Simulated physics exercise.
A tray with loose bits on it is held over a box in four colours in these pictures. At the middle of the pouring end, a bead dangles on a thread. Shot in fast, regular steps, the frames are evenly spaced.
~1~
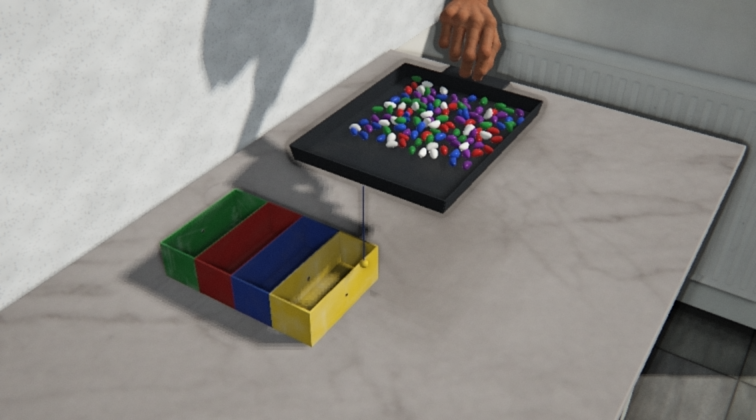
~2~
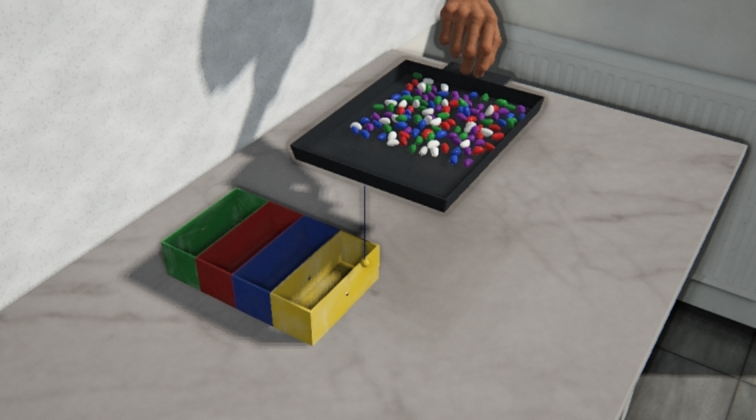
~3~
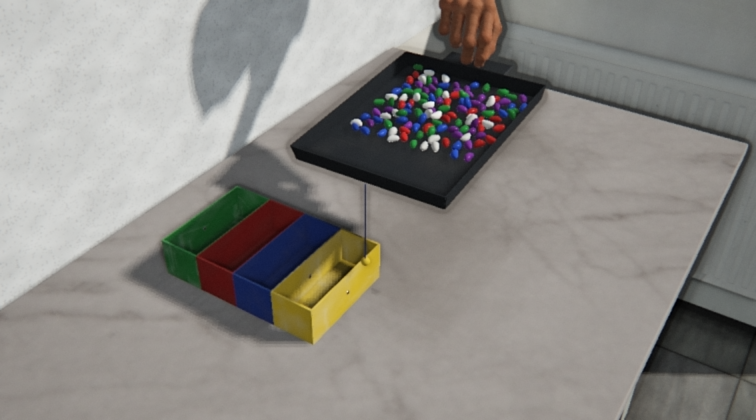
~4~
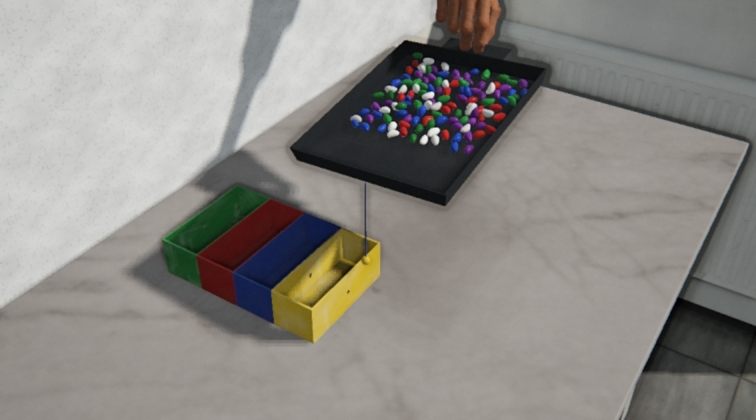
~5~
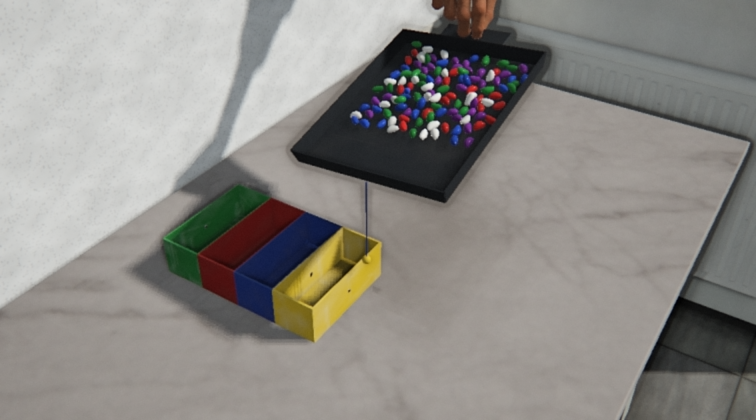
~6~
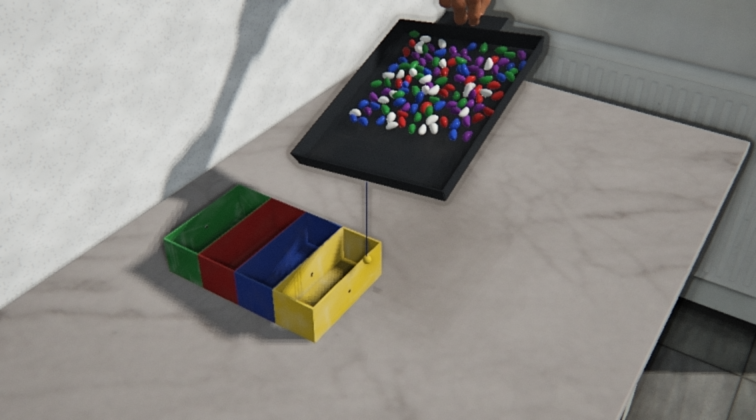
On a marble-patterned tabletop beside a pale wall, a hand holds a black tray of colourful jelly beans near a box with green, red, blue and yellow cells. The tray starts nearly level, then the hand raises its far end steadily, tilting it more clearly toward the front left corner.
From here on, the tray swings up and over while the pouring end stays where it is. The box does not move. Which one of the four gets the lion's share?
Lion's share: Blue.
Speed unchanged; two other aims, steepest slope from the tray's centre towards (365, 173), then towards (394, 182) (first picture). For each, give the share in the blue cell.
Near 20 % and 0 %.
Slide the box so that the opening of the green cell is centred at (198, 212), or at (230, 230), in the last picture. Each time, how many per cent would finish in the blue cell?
About 10 and 70 per cent.
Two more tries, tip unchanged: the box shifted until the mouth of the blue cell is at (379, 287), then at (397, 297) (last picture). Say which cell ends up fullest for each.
One: Green. Two: The cell in green.
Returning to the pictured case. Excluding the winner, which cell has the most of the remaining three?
That would be the cell in yellow.
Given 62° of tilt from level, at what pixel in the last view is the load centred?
About (338, 144).
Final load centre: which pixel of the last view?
Somewhere around (300, 287) in the last picture.
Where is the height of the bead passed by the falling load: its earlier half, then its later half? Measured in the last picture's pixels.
Points: About (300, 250), then about (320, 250).
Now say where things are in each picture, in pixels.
In the first frame, corners of the pouring end at (294, 145) and (444, 198), level; middle of the load at (442, 119), jelly beans; bead on its thread at (364, 264); green cell at (180, 264); red cell at (215, 281); blue cell at (252, 298); yellow cell at (291, 317).
In the second frame, corners of the pouring end at (295, 144) and (445, 197), level; middle of the load at (443, 116).
In the third frame, corners of the pouring end at (295, 145) and (445, 194), tipped barely, lowest at the left corner; middle of the load at (444, 109).
In the fourth frame, corners of the pouring end at (294, 147) and (444, 192), tipped a little, lowest at the left corner; middle of the load at (443, 99).
In the fifth frame, corners of the pouring end at (295, 149) and (443, 189), tipped a little, lowest at the left corner; middle of the load at (443, 90).
In the sixth frame, corners of the pouring end at (295, 152) and (442, 188), tipped clearly, lowest at the left corner; middle of the load at (441, 82); green cell at (183, 260); red cell at (218, 276); blue cell at (255, 294); yellow cell at (294, 313).
Soon after the last picture, tray tipped steeply; nearly all on the tray; a small part falling or outside the box.
A little later, tray tipped right over; about two thirds on the tray; about a quarter in the blue cell; a small part in the yellow cell; a stray few falling or outside the box.
Later still, tray tipped past a quarter turn; about half in the blue cell; about a third in the yellow cell; a stray few in the red cell; a small part falling or outside the box.
At rest, tray tipped past a quarter turn; about half in the blue cell; about a third in the yellow cell; a stray few in the red cell; none in the green cell; a small part outside the box.
